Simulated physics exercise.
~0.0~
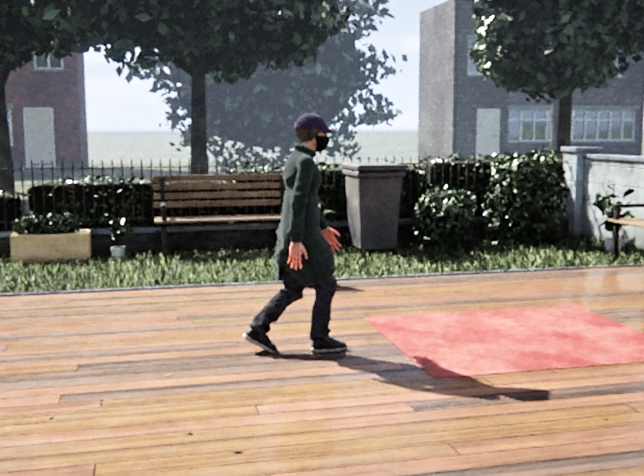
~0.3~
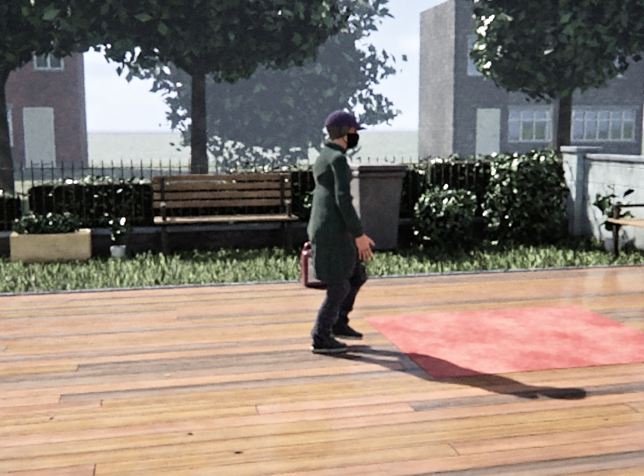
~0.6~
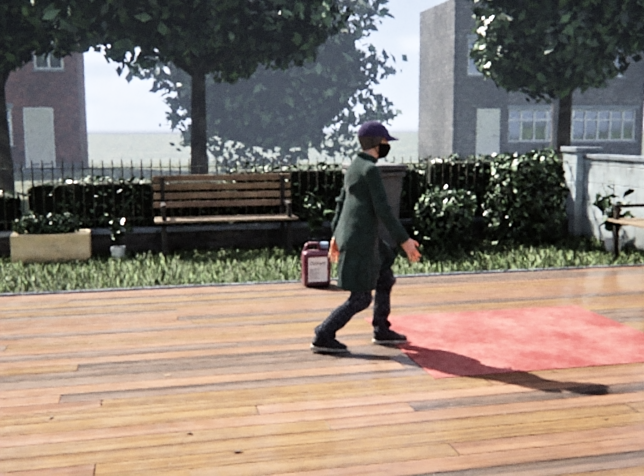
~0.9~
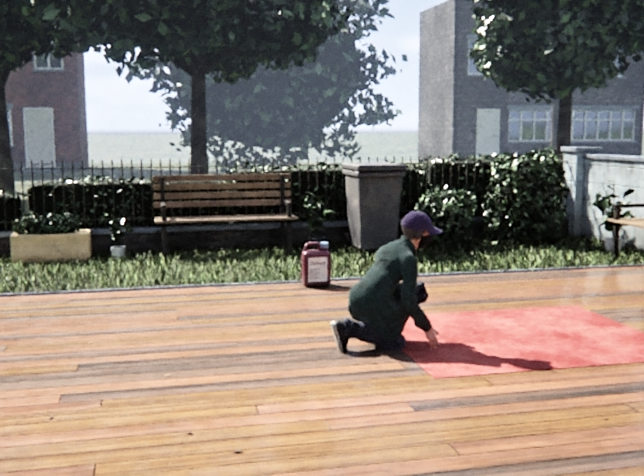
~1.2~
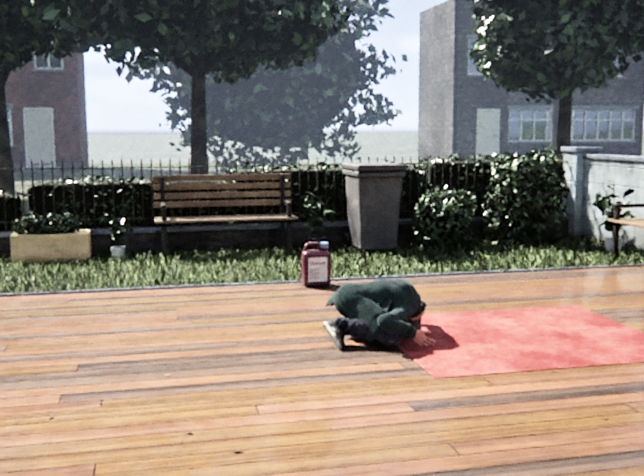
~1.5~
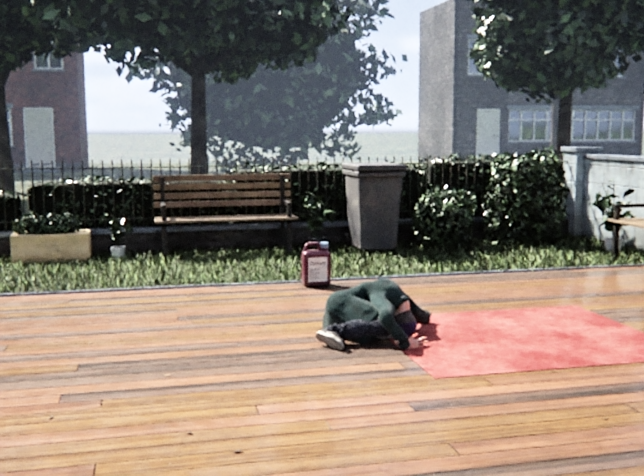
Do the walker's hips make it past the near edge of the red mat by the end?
No, the walker folds down at the near edge of the red mat, and the hips come to rest on the bare decking short of it.
